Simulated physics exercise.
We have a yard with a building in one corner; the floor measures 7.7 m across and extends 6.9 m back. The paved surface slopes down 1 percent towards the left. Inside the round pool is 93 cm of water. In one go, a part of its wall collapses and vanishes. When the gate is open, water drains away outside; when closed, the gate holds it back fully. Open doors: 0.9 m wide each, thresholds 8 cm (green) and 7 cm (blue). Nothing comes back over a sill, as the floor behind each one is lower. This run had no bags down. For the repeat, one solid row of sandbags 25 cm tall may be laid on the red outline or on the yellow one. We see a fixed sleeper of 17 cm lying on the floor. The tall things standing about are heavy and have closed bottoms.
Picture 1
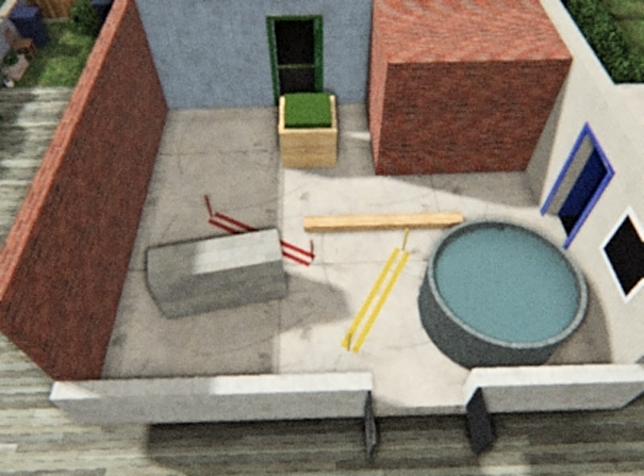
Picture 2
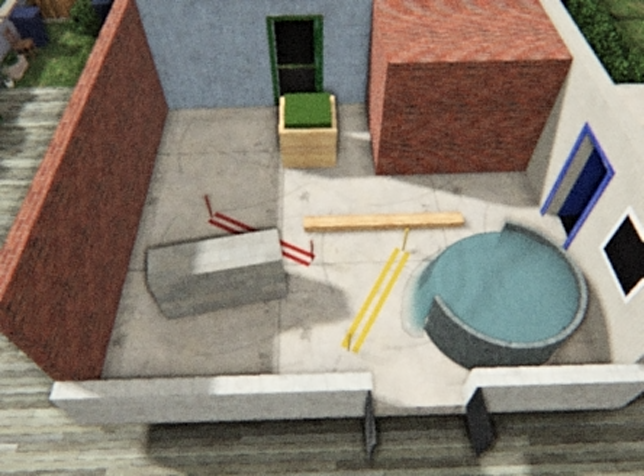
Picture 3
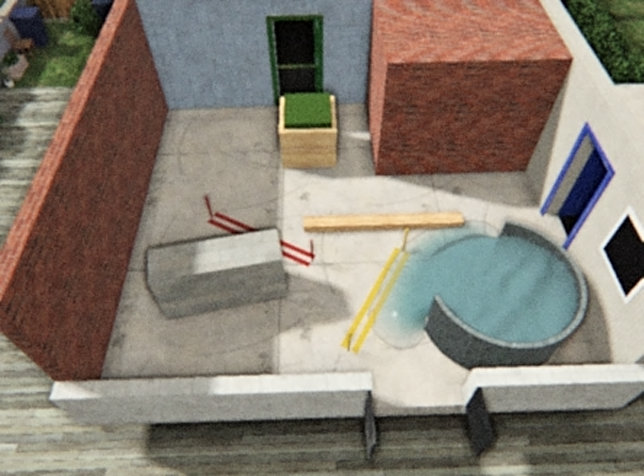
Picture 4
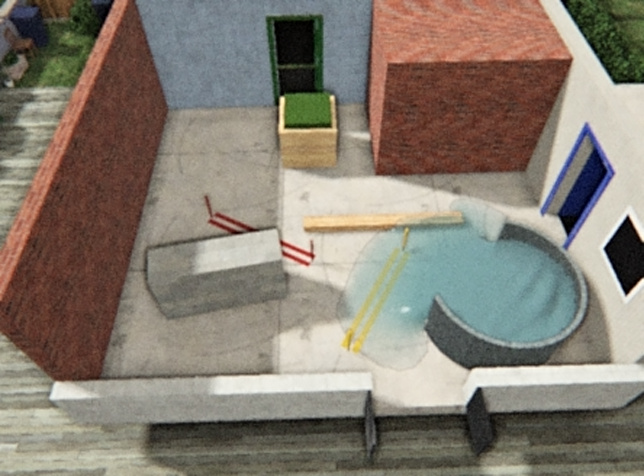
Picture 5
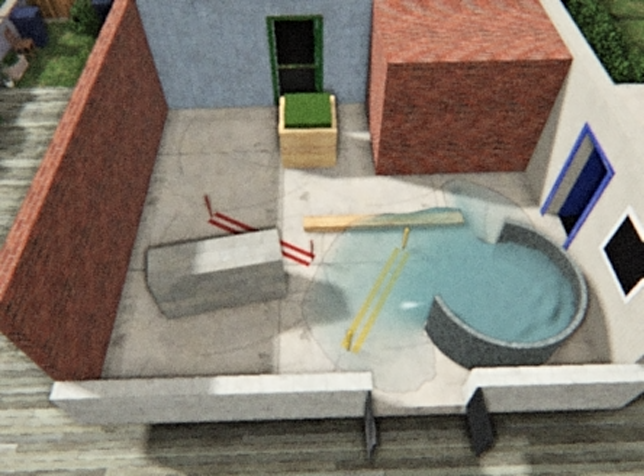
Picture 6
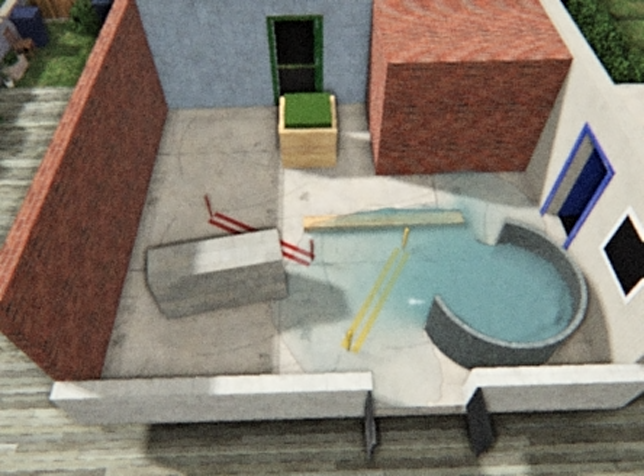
Water spreads out of a round grey pool on the right of a walled, paved yard, seen from high above by a camera that stays still. Around it are a red brick block at the back, a green-topped wooden box, a grey ramp-like block, and red and yellow outlines. The pool's left side vanishes, and a clear blue sheet slides left across the yellow outline and back around the wooden beam.
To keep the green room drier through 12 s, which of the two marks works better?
The yellow mark works better.
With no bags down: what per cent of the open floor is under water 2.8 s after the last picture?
About 80 percent of the floor.
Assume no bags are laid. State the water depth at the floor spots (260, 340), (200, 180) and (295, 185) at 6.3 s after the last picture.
Depths: About 7, 8, 7 cm.
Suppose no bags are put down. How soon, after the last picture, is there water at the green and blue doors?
Green door 2.4 seconds, blue door 0.1 seconds.
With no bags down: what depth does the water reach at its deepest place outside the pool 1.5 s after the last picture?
34 cm.
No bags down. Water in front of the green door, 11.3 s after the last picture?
10.5 cm.
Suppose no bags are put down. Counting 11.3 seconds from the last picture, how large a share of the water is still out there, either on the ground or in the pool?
Roughly 92 percent of it is still there.
Then, 0.7 s after the last picture water covers 55 % of the floor and is deepest (42 cm) near (428, 236) in the run without bags; in at the green door, 0 L with no bags, 0 L with the row on red, 0 L on yellow.
Then, 1.5 s after the last picture water covers 70 % of the floor and is deepest (34 cm) near (291, 265) in the run without bags; in at the green door, 0 L with no bags, 0 L with the row on red, 0 L on yellow.
Then, 2.8 s after the last picture water covers 80 % of the floor and is deepest (34 cm) near (168, 115) in the run without bags; in at the green door, 0 L with no bags, 0 L with the row on red, 0 L on yellow.
Then, 6.3 s after the last picture water covers 95 % of the floor and is deepest (17 cm) near (96, 401) in the run without bags; in at the green door, 2 L with no bags, 6 L with the row on red, 0 L on yellow.
Then, 11.3 s after the last picture water covers 95 % of the floor and is deepest (16 cm) near (176, 115) in the run without bags; in at the green door, 29 L with no bags, 41 L with the row on red, 4 L on yellow.
